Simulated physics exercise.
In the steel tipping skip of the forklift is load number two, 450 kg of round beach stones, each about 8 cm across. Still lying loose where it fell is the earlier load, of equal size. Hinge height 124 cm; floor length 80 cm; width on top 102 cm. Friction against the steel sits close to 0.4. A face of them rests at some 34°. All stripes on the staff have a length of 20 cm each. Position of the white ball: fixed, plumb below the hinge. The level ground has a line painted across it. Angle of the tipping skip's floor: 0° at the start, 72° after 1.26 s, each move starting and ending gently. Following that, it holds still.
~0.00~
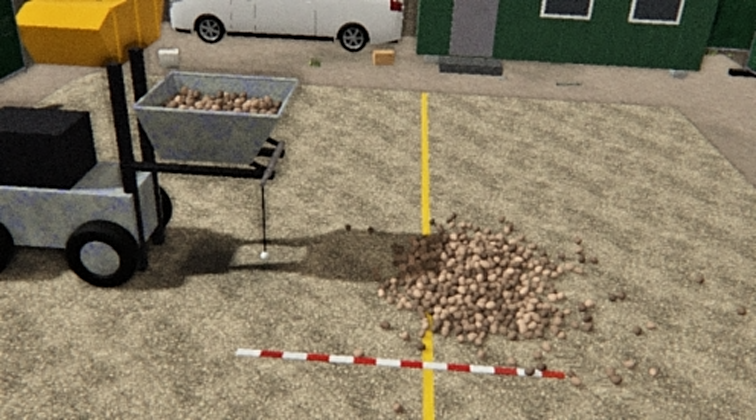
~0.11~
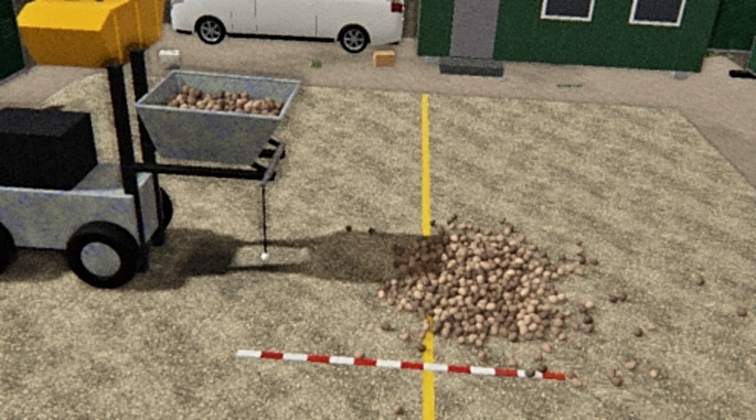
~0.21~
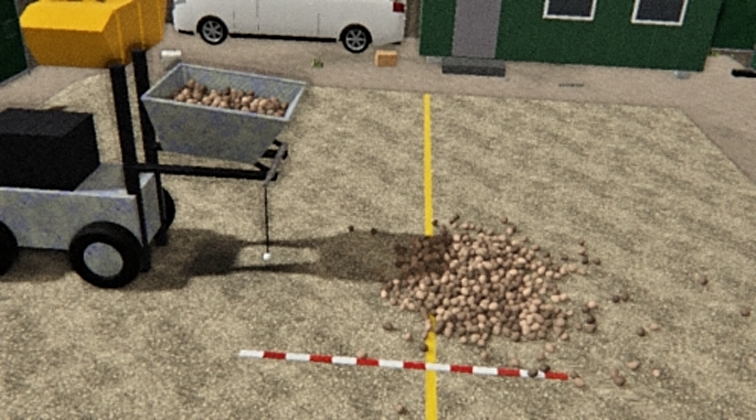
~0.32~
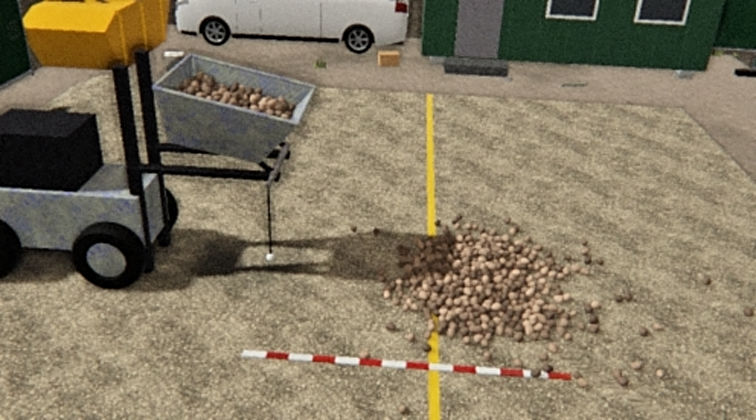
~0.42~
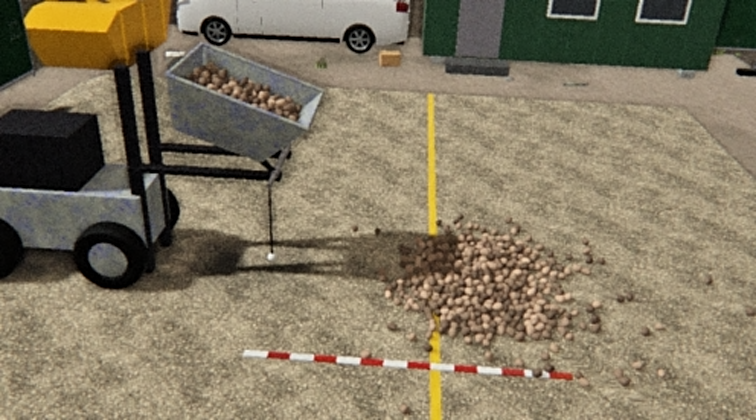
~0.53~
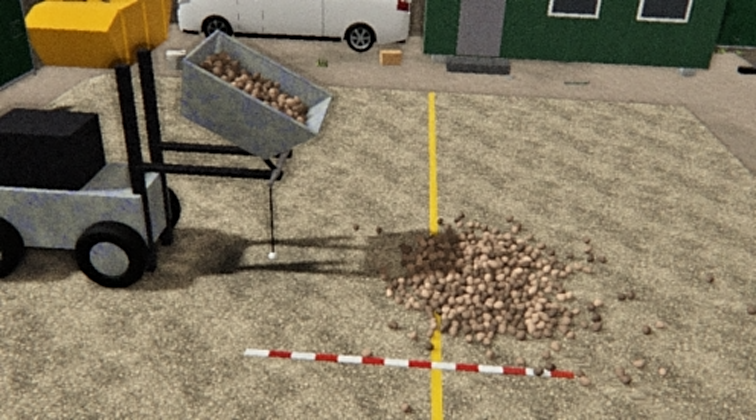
A forklift's grey metal skip, loaded with small brownish stones, tilts steadily down toward the right while its rear end rises, and the stones shift inside it; a loose pile of similar stones lies across the yellow ground line.
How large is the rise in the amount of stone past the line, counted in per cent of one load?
22 %.
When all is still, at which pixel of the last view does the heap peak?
Expect the peak around (433, 259).
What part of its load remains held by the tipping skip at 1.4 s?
Some 75 %, roughly, is held.
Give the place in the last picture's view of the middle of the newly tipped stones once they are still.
(403, 268).
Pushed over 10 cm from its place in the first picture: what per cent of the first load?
Roughly 5 per cent of them.
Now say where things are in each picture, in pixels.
In the first picture, lip at (279, 117), floor tilted 0°, highest stones at (218, 100). The earlier load is highest near (467, 264), 19 cm above ground level, 14 % short of the line, 85 % past the line.
In the second picture, the tipping skip is at 1°, its lip at (282, 119); the top of the load is at (206, 100); the stones move at 0.3 m/s on average.
In the third picture, lip at (289, 121), floor tilted 5°, highest stones at (201, 94); the stones move at 0.5 m/s on average.
In the fourth picture, lip at (298, 124), floor tilted 11°, highest stones at (198, 85); the stones move at 0.7 m/s on average.
In the fifth picture, lip at (308, 129), floor tilted 19°, highest stones at (205, 74); the stones move at 0.9 m/s on average.
In the sixth picture, lip at (318, 135), floor tilted 28°, highest stones at (215, 62); the stones move at 1.0 m/s on average.
After 0.9 s the floor is at 60°; in per cent of one load, 100 in the tipping skip, 14 short of the line, 85 past the line; the foremost stones are at (660, 306).
After 1.4 s the floor is at 72°; in per cent of one load, 74 in the tipping skip, 40 short of the line, 85 past the line; the foremost stones are at (660, 306).
After 1.7 s the floor is at 72°; in per cent of one load, 38 in the tipping skip, 65 short of the line, 96 past the line; the foremost stones are at (660, 306).
After 4.4 s the floor is at 72°; in per cent of one load, 0 in the tipping skip, 92 short of the line, 106 past the line; the foremost stones are at (663, 304). Net gain past the line, 22.
